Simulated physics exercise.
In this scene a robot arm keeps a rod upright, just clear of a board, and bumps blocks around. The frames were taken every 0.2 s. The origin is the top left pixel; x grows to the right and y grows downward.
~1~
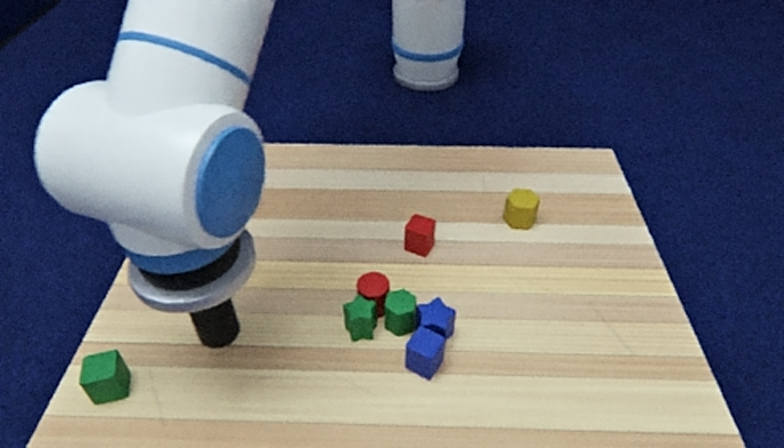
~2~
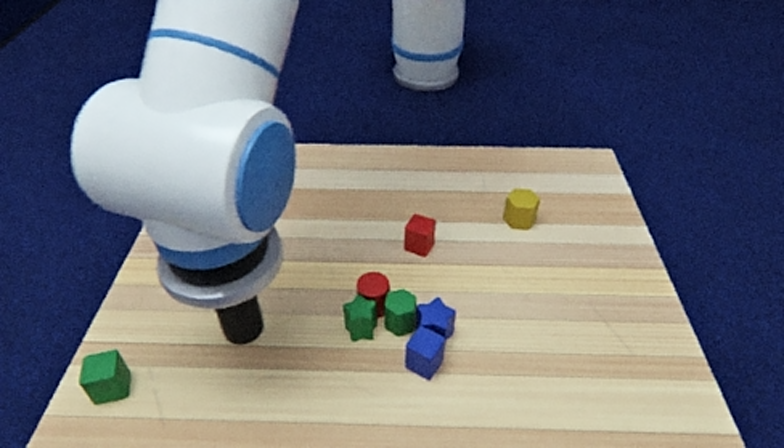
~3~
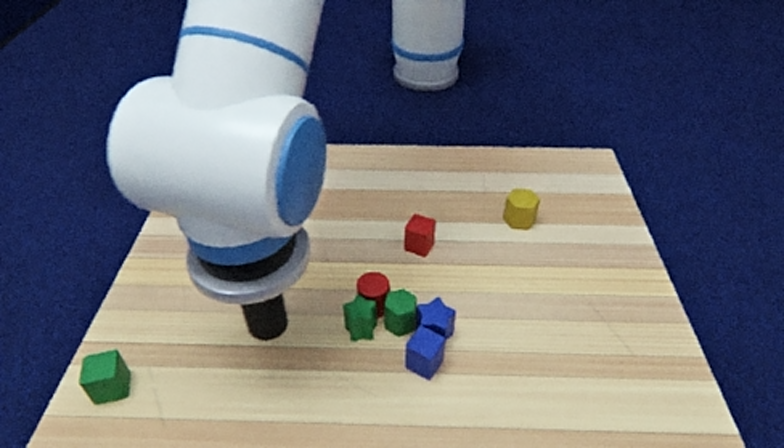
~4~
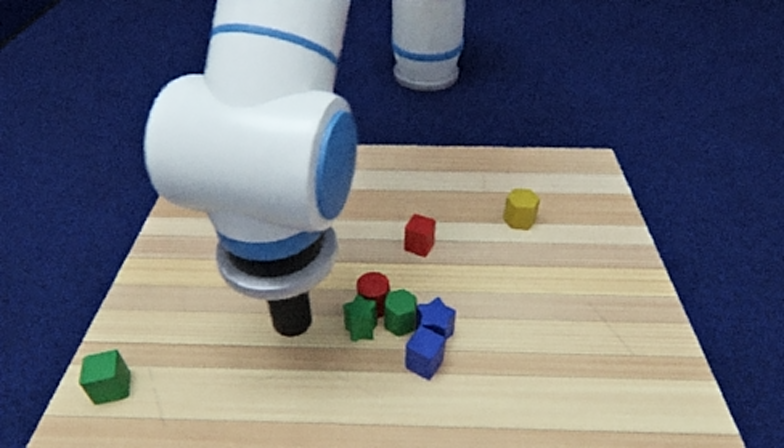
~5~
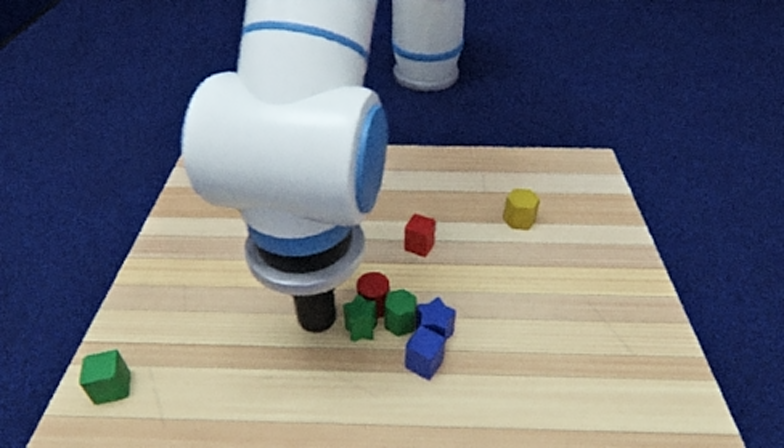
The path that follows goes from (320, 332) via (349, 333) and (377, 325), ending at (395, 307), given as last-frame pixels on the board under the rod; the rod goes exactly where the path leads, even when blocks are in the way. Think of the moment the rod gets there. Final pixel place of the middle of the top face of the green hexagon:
I'd expect the centre of its top face to be at (453, 287).
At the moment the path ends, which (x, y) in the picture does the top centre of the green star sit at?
In the picture, that point is around (426, 292).
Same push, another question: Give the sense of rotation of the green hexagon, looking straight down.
Top view: Counterclockwise.
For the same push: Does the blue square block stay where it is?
Short answer: Yes.
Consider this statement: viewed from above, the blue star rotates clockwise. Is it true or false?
True
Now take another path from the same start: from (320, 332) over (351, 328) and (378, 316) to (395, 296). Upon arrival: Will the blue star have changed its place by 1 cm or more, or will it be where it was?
Once the path is done, it is somewhere new.
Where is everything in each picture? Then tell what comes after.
Tip of the rod (220, 332), middles of tops, green star (360, 307), red circular block (373, 283), green hexagon (401, 301), blue square block (426, 342), blue star (436, 312), in the first frame.
Rod (244, 329), nothing pushed, in the second frame.
Rod (268, 325), nothing pushed, in the third frame.
Rod (293, 321), nothing pushed, in the fourth frame.
Rod (317, 317), green star (360, 307), red circular block (373, 283), green hexagon (401, 301), blue square block (426, 342), blue star (436, 312), in the fifth frame.
The first path, step by step. Halfway along, rod (363, 316); green star (396, 310), turned 30° clockwise; red circular block (379, 282); green hexagon (421, 299), turned 55° anticlockwise; blue star (451, 309), turned 30° clockwise.
At the end, rod (395, 292); green star (426, 292), turned 45° clockwise; red circular block (395, 258); green hexagon (453, 287), turned 40° anticlockwise; blue square block unmoved; blue star (471, 308), turned 70° clockwise.
